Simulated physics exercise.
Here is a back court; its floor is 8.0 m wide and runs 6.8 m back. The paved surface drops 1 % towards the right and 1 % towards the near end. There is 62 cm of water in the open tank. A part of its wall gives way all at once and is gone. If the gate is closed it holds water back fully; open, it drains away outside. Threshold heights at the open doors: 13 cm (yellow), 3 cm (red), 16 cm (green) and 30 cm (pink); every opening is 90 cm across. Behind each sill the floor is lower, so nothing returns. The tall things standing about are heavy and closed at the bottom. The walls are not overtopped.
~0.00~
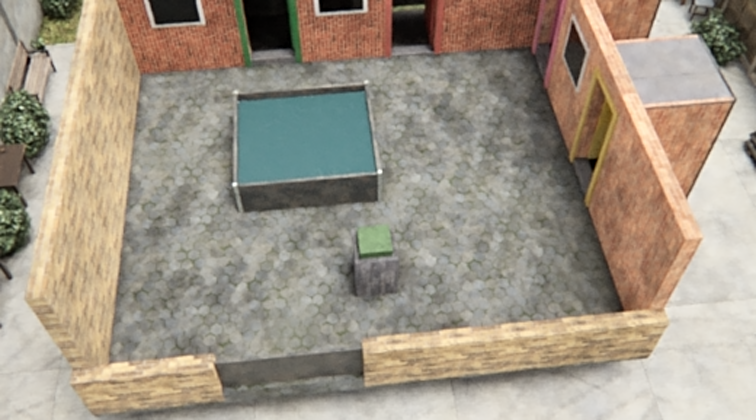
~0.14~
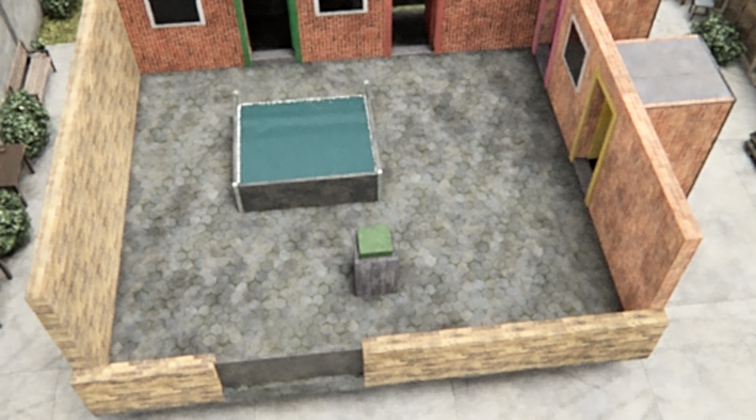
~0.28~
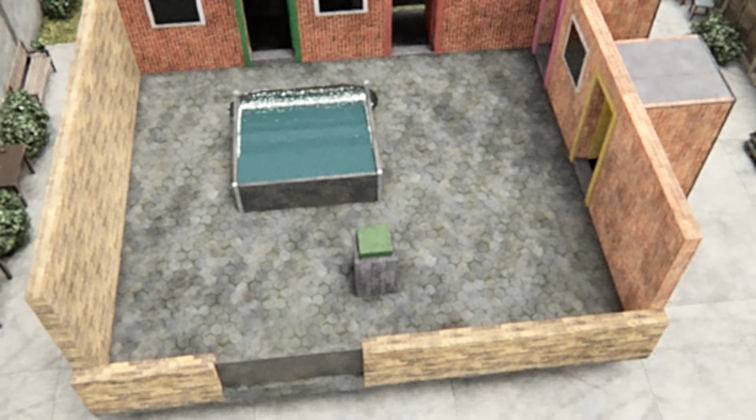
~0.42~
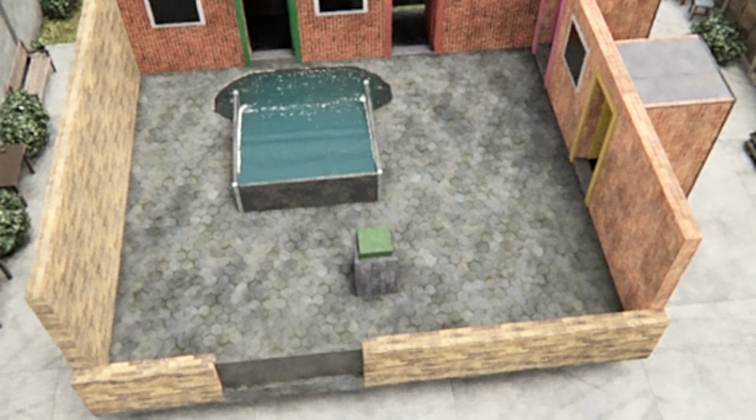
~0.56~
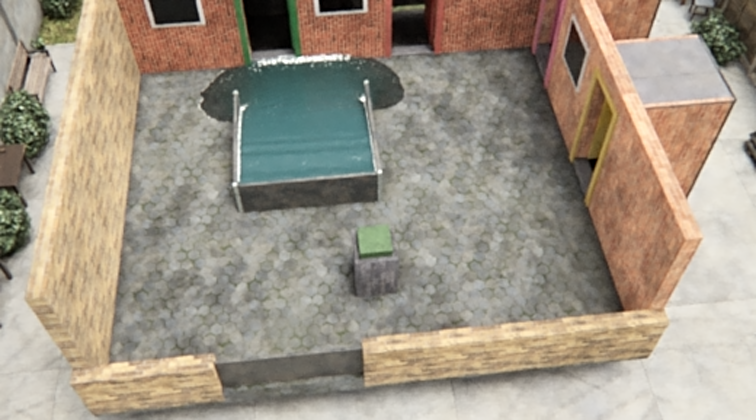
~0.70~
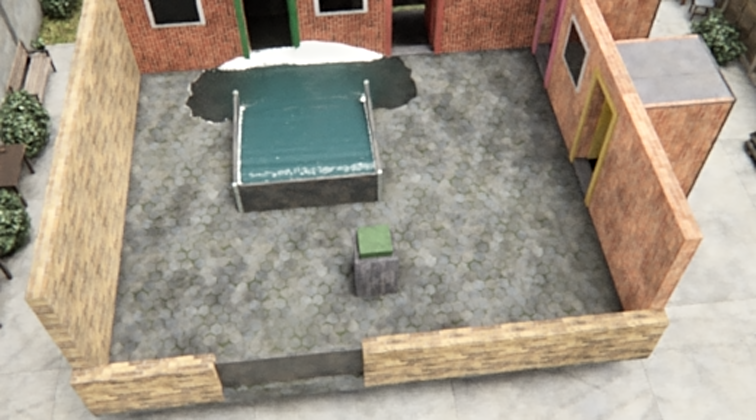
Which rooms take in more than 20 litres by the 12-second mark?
Within that time: At the yellow door it stays under the limit; at the red door it goes over the limit; at the green door it exceeds the limit; at the pink door it does not reach the limit.
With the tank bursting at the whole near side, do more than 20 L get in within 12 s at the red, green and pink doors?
Then: Red over, green under, pink below.
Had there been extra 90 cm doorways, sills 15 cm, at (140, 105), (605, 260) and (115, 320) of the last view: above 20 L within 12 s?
In that order: Past it, below, below.
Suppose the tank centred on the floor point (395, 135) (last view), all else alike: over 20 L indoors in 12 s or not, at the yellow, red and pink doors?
Then: Yellow not over, red over, pink below.
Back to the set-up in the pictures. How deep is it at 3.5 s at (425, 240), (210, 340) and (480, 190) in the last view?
About 0, 0 and 0 cm.
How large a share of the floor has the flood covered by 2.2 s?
Near 20 per cent is wet.
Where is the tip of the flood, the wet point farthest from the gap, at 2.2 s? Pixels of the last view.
At about (530, 50).
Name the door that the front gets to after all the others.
Last comes the yellow one.
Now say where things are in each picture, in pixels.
In the first picture, the open tank at (305, 135) is whole and still, 62 cm deep.
In the second picture, water pours out on the open tank's far side and has run 1.3 m, to a hidden place; typically 8 cm deep outside, 62 cm at the open tank's back.
In the third picture, the front is at a hidden place, 1.4 m from the gap on the open tank's far side; 1.7 m2 of floor is under water; 62 cm left at the back of the open tank.
In the fourth picture, the front is at (385, 87), 1.7 m from the gap on the open tank's far side; 3.5 m2 of floor is under water; 62 cm left at the back of the open tank.
In the fifth picture, water pours out on the open tank's far side and has run 2.0 m, to (381, 67); typically 9 cm deep outside, 62 cm at the open tank's back.
In the sixth picture, the front is at (391, 56), 2.4 m from the gap on the open tank's far side; 5.5 m2 of floor is under water; 55 cm left at the back of the open tank.
After 1.4 s water covers 15 % of the floor and is deepest (44 cm) near (312, 66); yellow door not reached, red door 11 cm at the sill, 5 L in, green door 39 cm at the sill, 93 L in, pink door not reached.
After 2.2 s water covers 20 % of the floor and is deepest (37 cm) near (312, 66); yellow door not reached, red door 13 cm at the sill, 34 L in, green door 35 cm at the sill, 212 L in, pink door 2 cm at the sill, 0 L in.
After 3.5 s water covers 40 % of the floor and is deepest (26 cm) near (150, 77); yellow door 3 cm at the sill, 0 L in, red door 9 cm at the sill, 76 L in, green door 19 cm at the sill, 288 L in, pink door 24 cm at the sill, 0 L in.
After 7.0 s water covers 80 % of the floor and is deepest (17 cm) near (626, 326); yellow door 7 cm at the sill, 0 L in, red door 4 cm at the sill, 104 L in, green door 7 cm at the sill, 293 L in, pink door 11 cm at the sill, 0 L in.
After 12.0 s water covers 95 % of the floor and is deepest (16 cm) near (630, 337); yellow door 5 cm at the sill, 0 L in, red door 3 cm at the sill, 110 L in, green door 4 cm at the sill, 293 L in, pink door 9 cm at the sill, 0 L in.
